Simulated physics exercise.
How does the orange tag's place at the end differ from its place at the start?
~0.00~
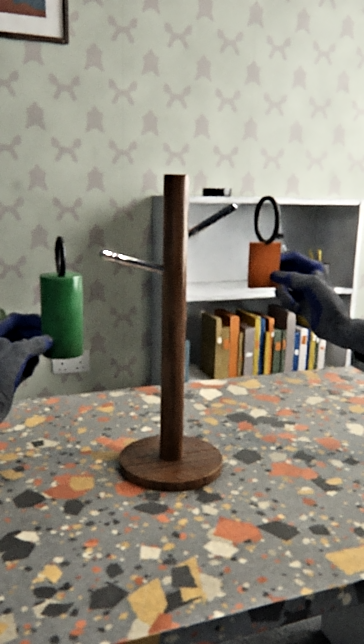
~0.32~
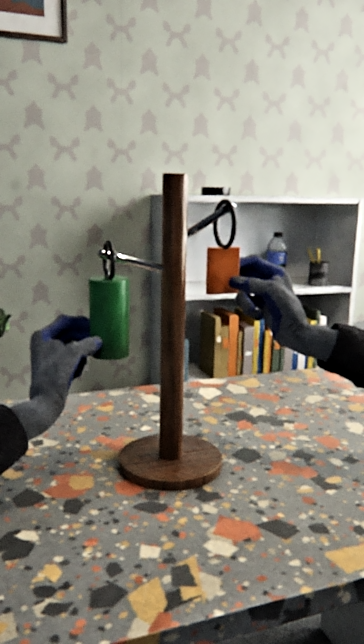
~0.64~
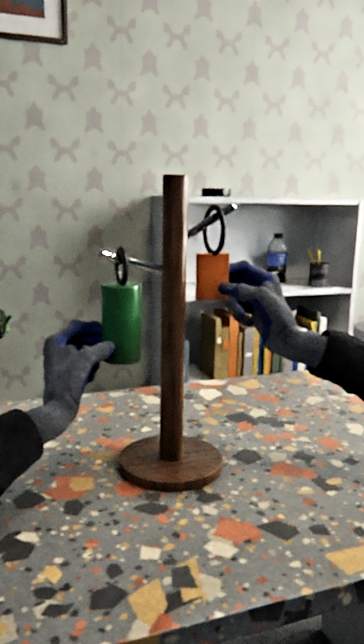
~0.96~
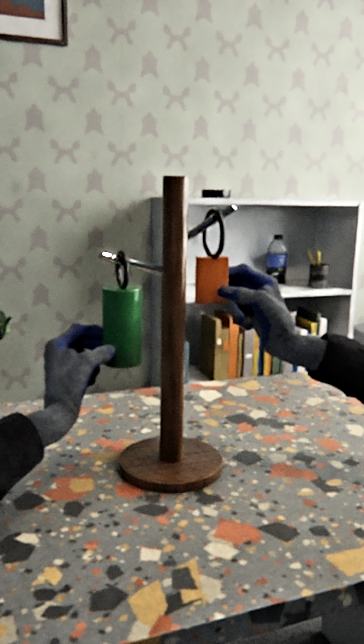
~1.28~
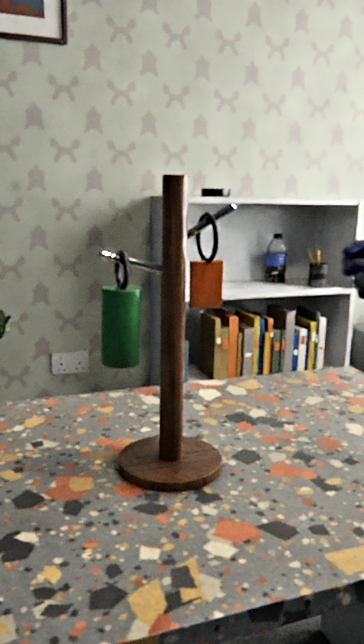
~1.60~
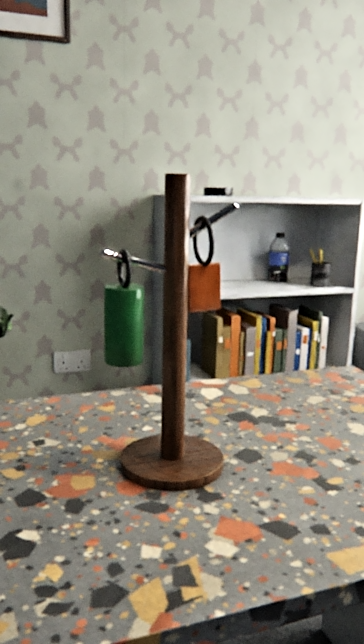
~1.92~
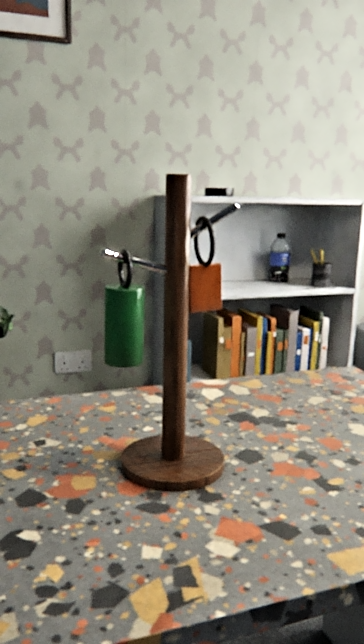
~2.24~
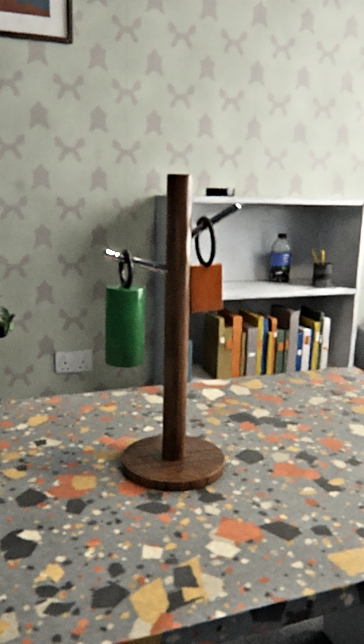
At the start the orange tag is held in a gloved hand to the right of the wooden stand. At the end it hangs by its ring from the right peg, further left and slightly lower, close beside the post.
